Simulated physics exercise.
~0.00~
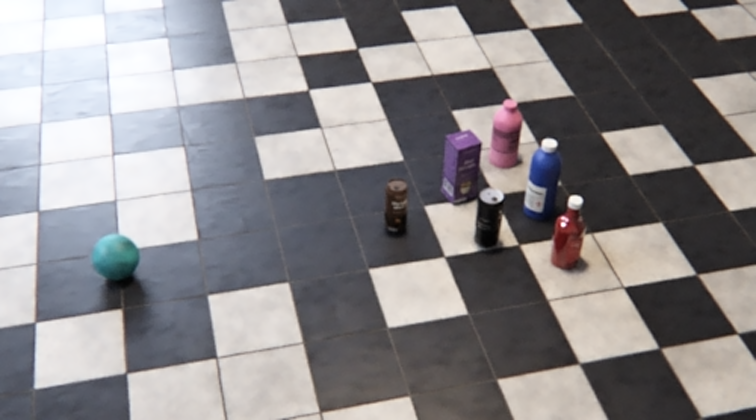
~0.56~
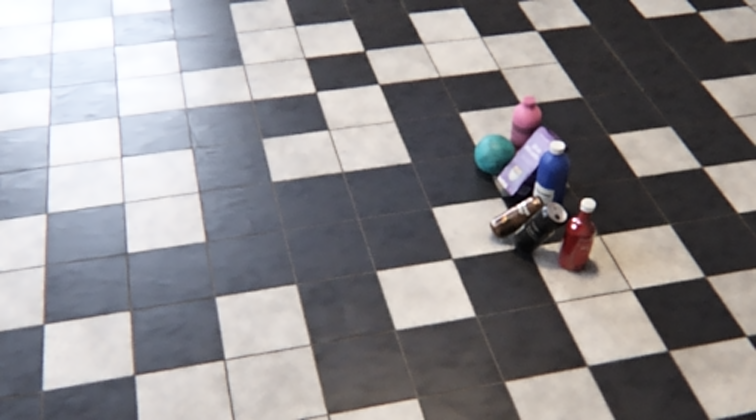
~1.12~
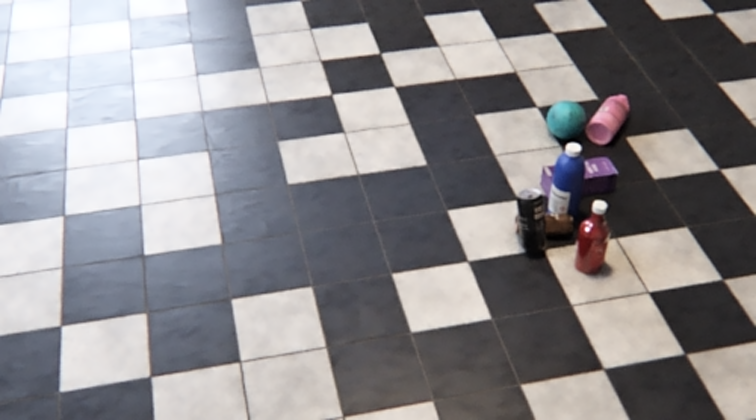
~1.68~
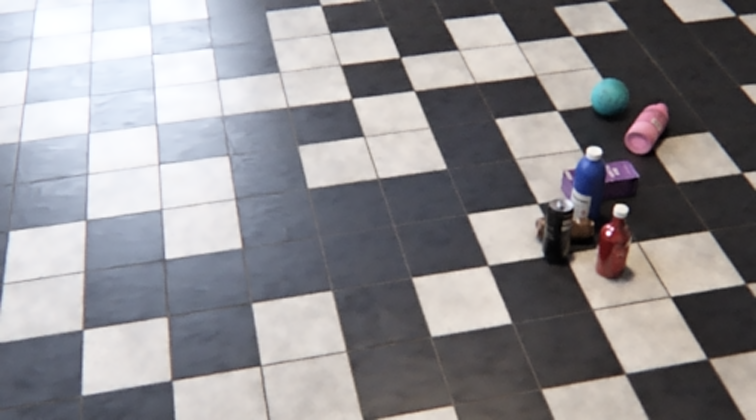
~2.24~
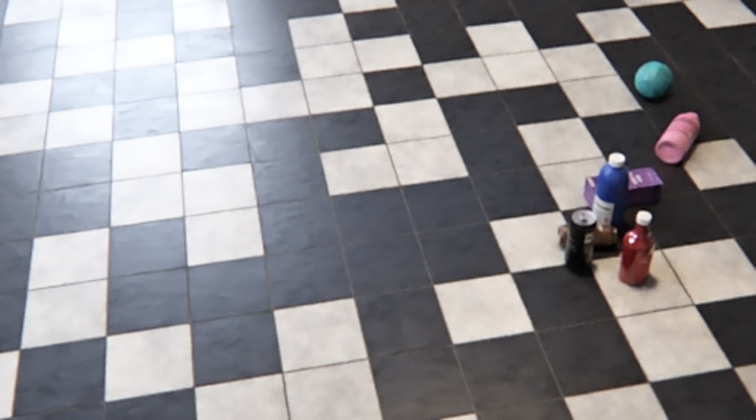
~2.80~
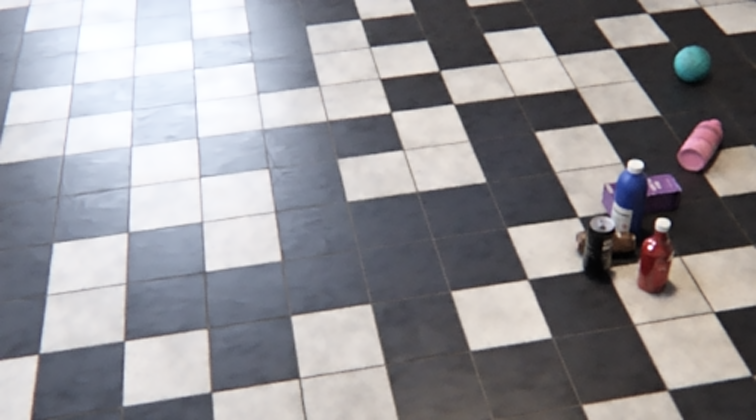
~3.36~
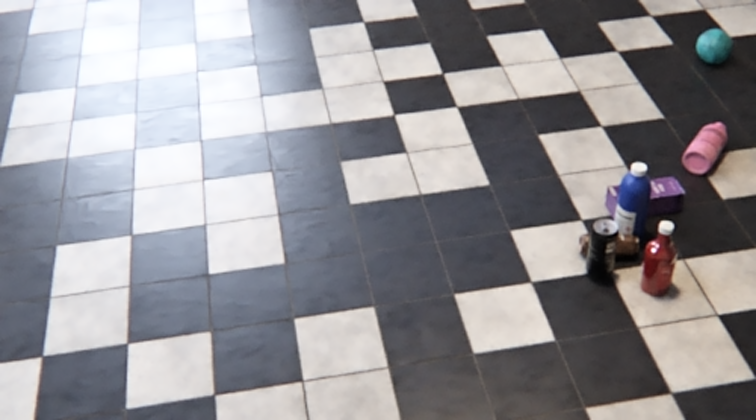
A turquoise ball rolled right across a black and white tiled floor into a group of bottles, cans and a carton, toppling the brown can, purple carton and pink bottle, then rolled on toward the upper right while the others stood upright.
